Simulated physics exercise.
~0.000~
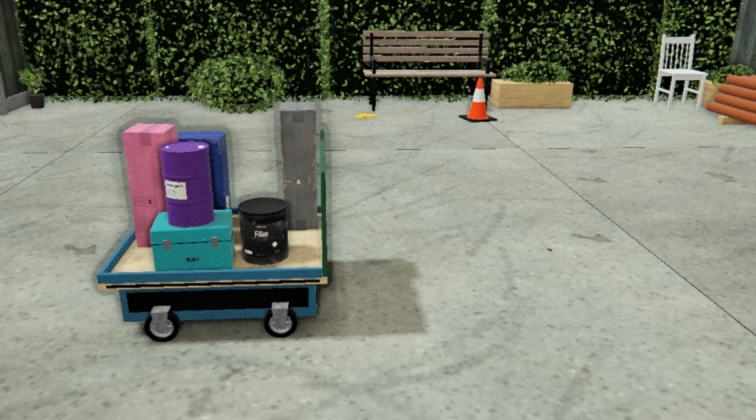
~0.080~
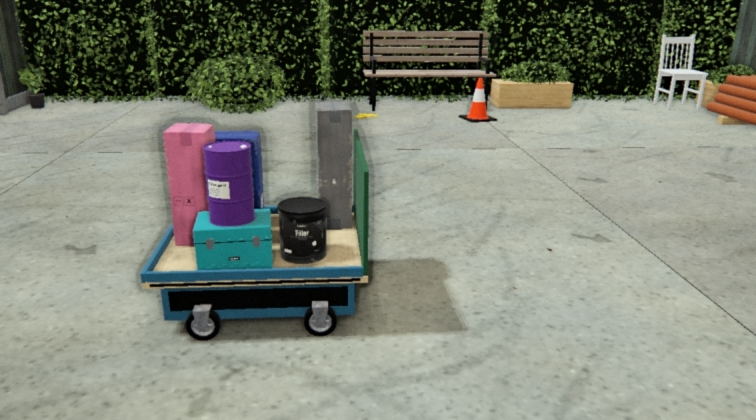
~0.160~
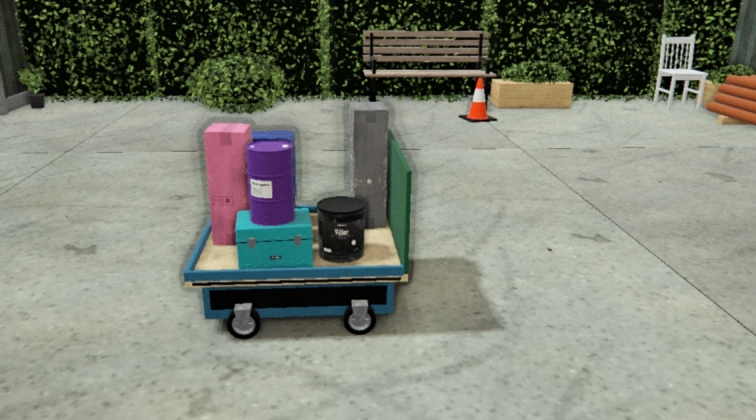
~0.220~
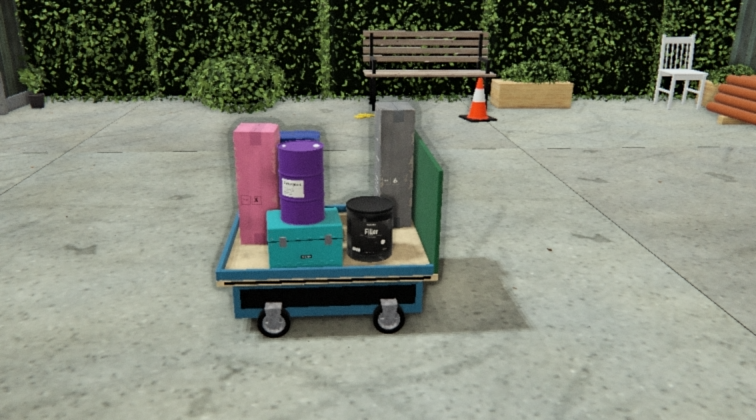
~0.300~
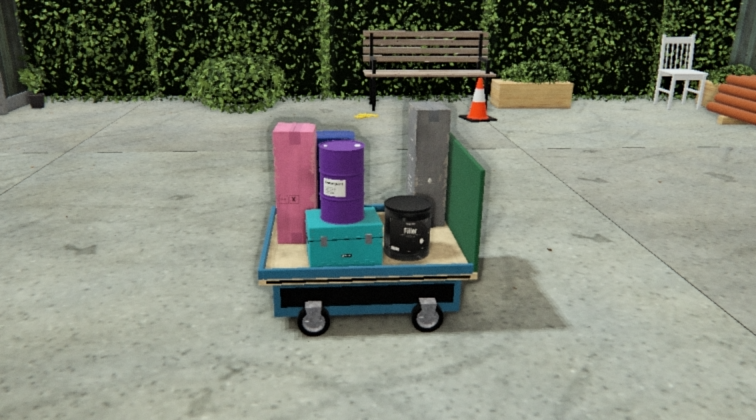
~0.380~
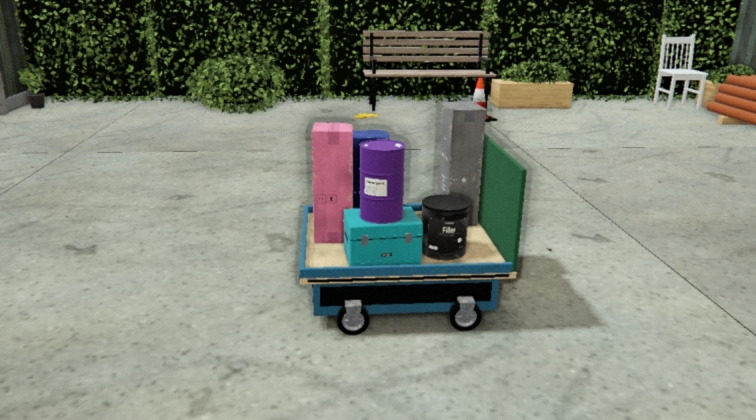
In this clip, a flat cart carrying a purple canister on a turquoise toolbox, a black pail, and pink, blue and grey boxes rolls steadily from left to right across a paved yard, past a bench and traffic cone.
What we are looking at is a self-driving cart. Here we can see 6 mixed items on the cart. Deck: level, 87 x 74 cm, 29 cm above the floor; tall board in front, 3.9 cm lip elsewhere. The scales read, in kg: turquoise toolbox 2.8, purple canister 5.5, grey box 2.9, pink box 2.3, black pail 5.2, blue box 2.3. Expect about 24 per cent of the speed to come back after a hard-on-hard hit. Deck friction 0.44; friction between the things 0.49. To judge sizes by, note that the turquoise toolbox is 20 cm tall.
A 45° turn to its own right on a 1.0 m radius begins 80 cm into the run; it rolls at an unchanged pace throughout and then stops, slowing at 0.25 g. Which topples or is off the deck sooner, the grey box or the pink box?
The first.
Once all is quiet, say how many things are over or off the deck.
Total: 3.
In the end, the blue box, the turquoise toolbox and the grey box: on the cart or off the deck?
Blue box: Goes out of bounds; turquoise toolbox: Stays in bounds; grey box: Goes out of bounds.
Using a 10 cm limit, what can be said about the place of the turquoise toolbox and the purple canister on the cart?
First the turquoise toolbox: It stays in position; then the purple canister: It stays in position.
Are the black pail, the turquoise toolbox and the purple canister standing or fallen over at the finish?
Here's how it ends: The black pail never goes down, the turquoise toolbox never goes down, and the purple canister never goes down.
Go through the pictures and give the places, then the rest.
The first frame shows cart 0 cm along; grey box (299, 166); pink box (157, 185).
The second frame shows cart 17 cm along; black pail (303, 230).
The third frame shows cart 34 cm along; turquoise toolbox (275, 239); purple canister (271, 183).
The fourth frame shows cart 46 cm along; black pail (370, 229).
The fifth frame shows cart 63 cm along; turquoise toolbox (343, 238); purple canister (342, 182).
The sixth frame shows cart 80 cm along; grey box (460, 165); pink box (334, 183).
Around 0.68 s, cart 143 cm along, turned 28°; grey box now off the deck; black pail shifted 14 cm; blue box at 5° to upright.
Around 0.88 s, cart 185 cm along, turned 45°; pink box at 15° to upright near (578, 197); blue box at 30° to upright; black pail shifted 22 cm.
Around 1.18 s, cart 238 cm along, turned 45°; blue box now off the deck; pink box at 49° to upright near (730, 227); black pail shifted 22 cm.
Around 1.48 s, cart 269 cm along, turned 45°; pink box on its side; black pail shifted 22 cm; purple canister shifted 2 cm.
Finally (2.4 s), off the deck, grey box and blue box; on their side or leaning hard on the cart, pink box; not toppled but over 10 cm from the start, black pail; the other 2 still in place (within 10 cm). Grey box went at 0.66 s; pink box went at 1.08 s.
